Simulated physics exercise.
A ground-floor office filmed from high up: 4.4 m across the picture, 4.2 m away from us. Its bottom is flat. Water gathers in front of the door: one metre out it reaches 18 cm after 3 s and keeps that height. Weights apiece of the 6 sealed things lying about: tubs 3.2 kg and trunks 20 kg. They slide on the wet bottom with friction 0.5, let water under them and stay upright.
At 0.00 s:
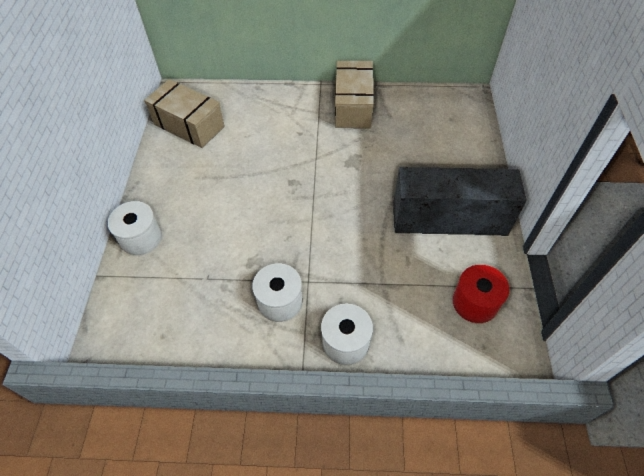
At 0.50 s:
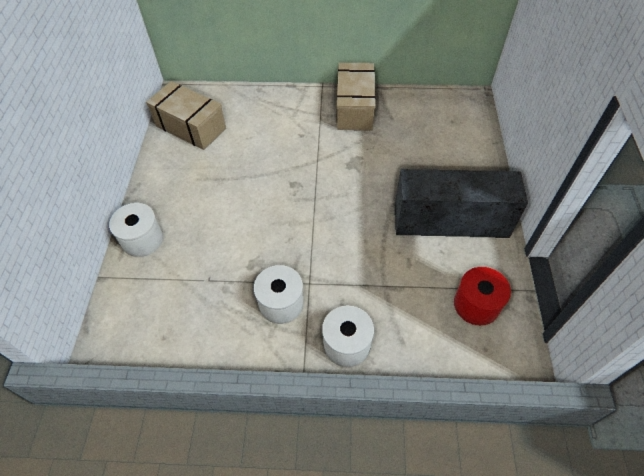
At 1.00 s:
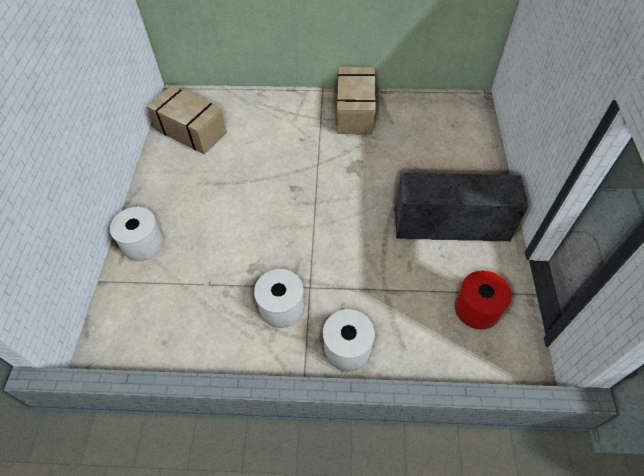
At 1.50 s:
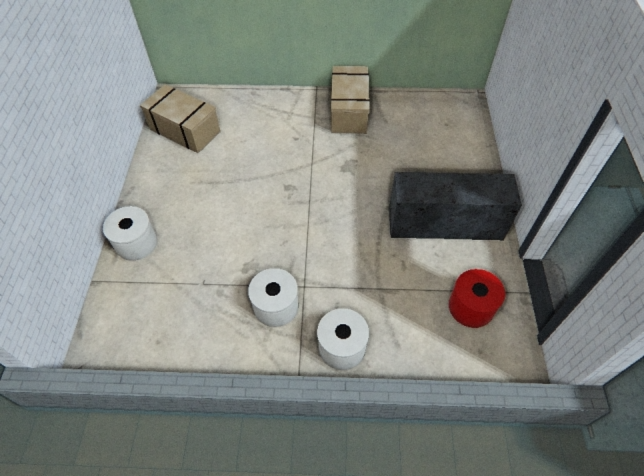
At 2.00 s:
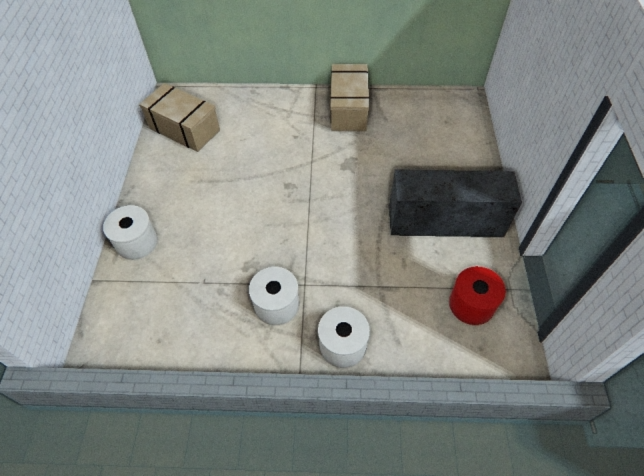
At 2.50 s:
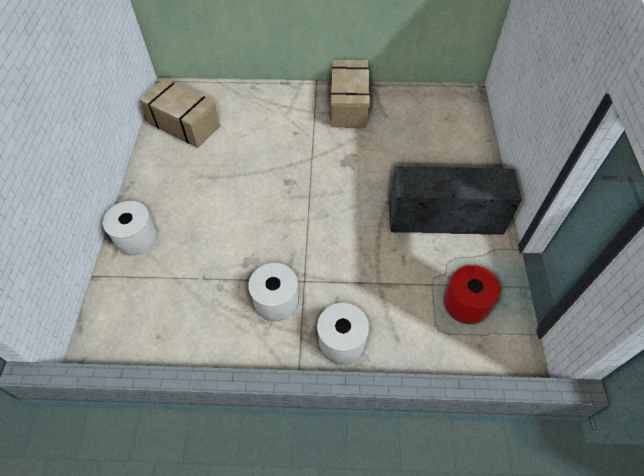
Water creeps into a ground-floor room with pale brick walls and a green back wall, seen from high above. Three white tubs stand left and centre, a red one near the right-hand doorway, with two tan strapped trunks behind and a long dark block at right. Murky water covers the tiles outside, then spreads around the red tub, which shifts slightly left, while the camera wavers faintly.
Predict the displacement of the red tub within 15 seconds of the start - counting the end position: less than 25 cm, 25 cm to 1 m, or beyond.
Red tub travels far.
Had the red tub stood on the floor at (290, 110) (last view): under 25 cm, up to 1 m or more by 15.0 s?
It ends far away.
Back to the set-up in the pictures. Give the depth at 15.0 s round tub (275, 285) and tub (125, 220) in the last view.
Roughly 7 and 8 cm.
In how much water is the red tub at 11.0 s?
Roughly 5 cm.
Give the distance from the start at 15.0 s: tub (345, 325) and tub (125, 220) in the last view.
In turn: 100 cm, 350 cm.
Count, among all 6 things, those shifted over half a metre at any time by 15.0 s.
6 of them.
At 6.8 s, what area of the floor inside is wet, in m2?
Some 11.0 m2.
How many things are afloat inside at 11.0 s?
I count 4.
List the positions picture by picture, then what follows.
In the first frame, the red tub at (484, 286) rests on the ground; 0.0 m2 under water; 0 of 6 have shifted.
In the second frame, the red tub at (486, 288) rests on the ground; water covers 0.0 m2; 0 of 6 have shifted.
In the third frame, the red tub at (486, 292) rests on the ground; 0.0 m2 under water; 0 of 6 have shifted.
In the fourth frame, the red tub at (480, 290) rests on the ground; water covers 0.0 m2; 0 of 6 have shifted.
In the fifth frame, the red tub at (481, 287), on the bottom; water covers 0.1 m2; 0 of 6 have shifted.
In the sixth frame, the red tub at (475, 286) rests on the ground, 5 cm from its start; water covers 0.5 m2; 0 of 6 have shifted.
After 3.5 s the red tub is near (399, 308), 0.8 m from its start, aground; 0 afloat.
After 6.8 s the red tub is near (134, 281), 3.2 m from its start, afloat; 4 afloat.
After 11.0 s the red tub is near (299, 90), 3.2 m from its start, afloat; 4 afloat.
After 15.0 s the red tub is near (484, 146), 1.7 m from its start, afloat; 5 afloat.
